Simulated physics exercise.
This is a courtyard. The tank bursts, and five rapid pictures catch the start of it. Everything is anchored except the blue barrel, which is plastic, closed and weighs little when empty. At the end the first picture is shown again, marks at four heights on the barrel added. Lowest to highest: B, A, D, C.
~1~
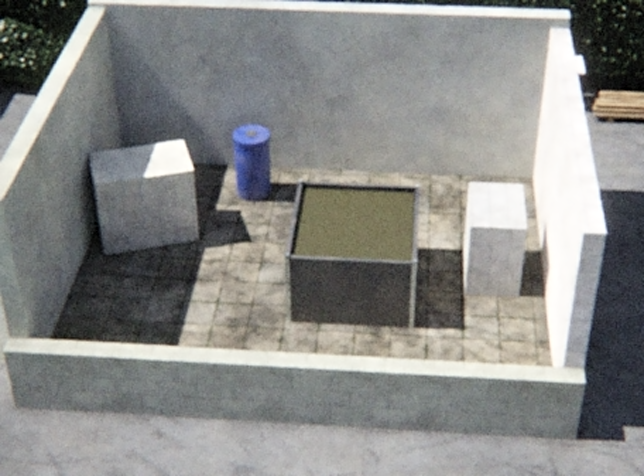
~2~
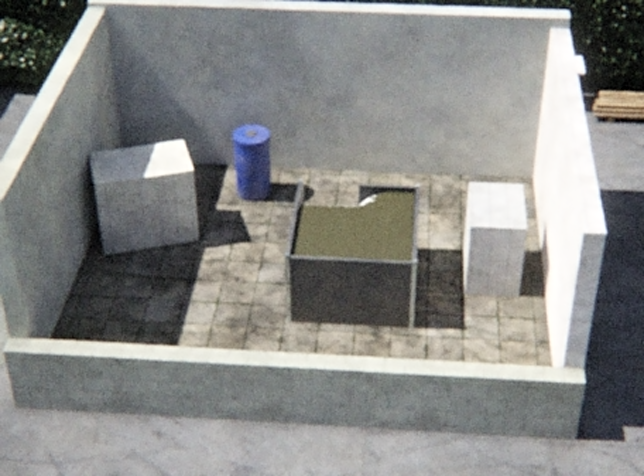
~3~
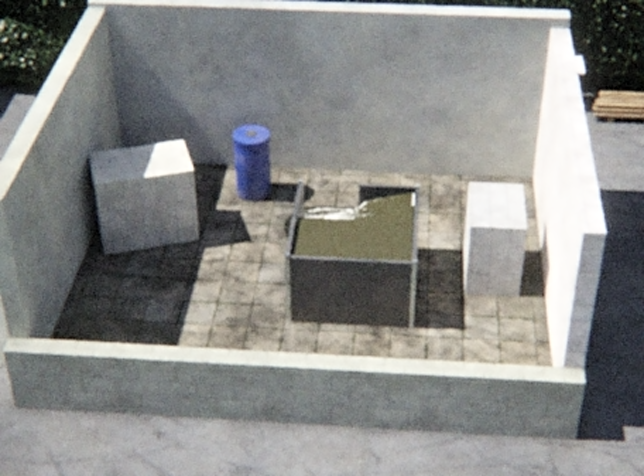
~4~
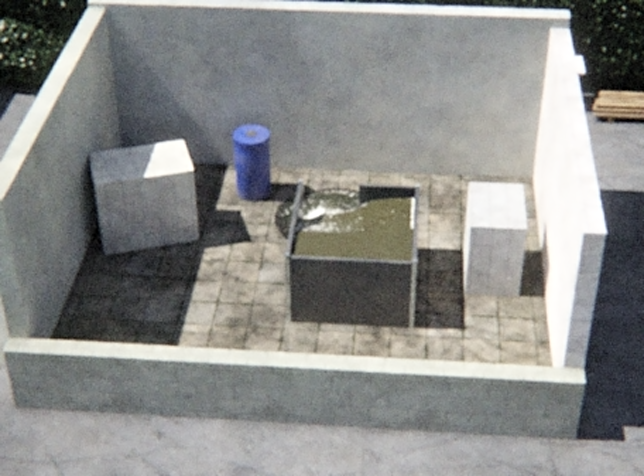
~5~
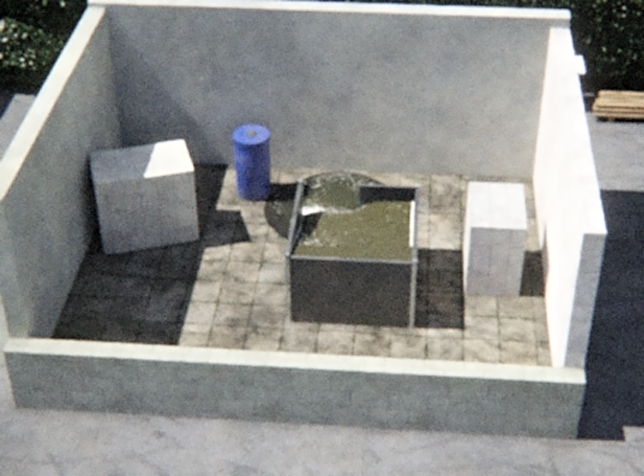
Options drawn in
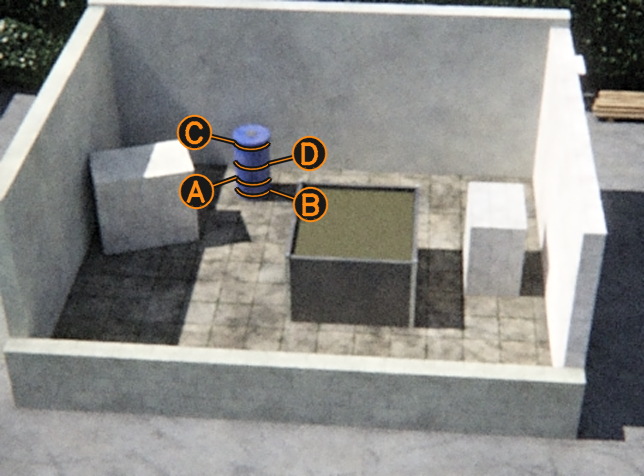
Murky green water surging out of the back of a dark square tank and spreading over courtyard paving near a blue barrel.
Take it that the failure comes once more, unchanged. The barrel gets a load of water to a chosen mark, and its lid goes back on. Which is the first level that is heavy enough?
D will do.
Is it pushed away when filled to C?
No, that is safe.
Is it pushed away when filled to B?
Yes, that goes wrong.
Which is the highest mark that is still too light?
That is mark A.
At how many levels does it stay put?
Two of the four.
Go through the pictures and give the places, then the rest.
Lid of the blue barrel at (251, 134); tank full, its middle at (355, 225).
Water covers 2 % of the ground, mostly out of sight from here.
Water covers 4 % of the ground, mostly out of sight from here.
Water covers 7 % of the ground and is seen nearest the barrel at (284, 208).
Lid of the blue barrel at (251, 134); water covers 10 % of the ground and is seen nearest the barrel at (277, 197).
On the marked copy, A at (251, 184); B at (251, 196); C at (249, 149); D at (250, 169); from the bottom up B, A, D, C.
If A is chosen, it is pushed about twice its own width away.
If B is chosen, it is pushed about 5 times its own width away.
If C is chosen, it does not move.
If D is chosen, it does not move.
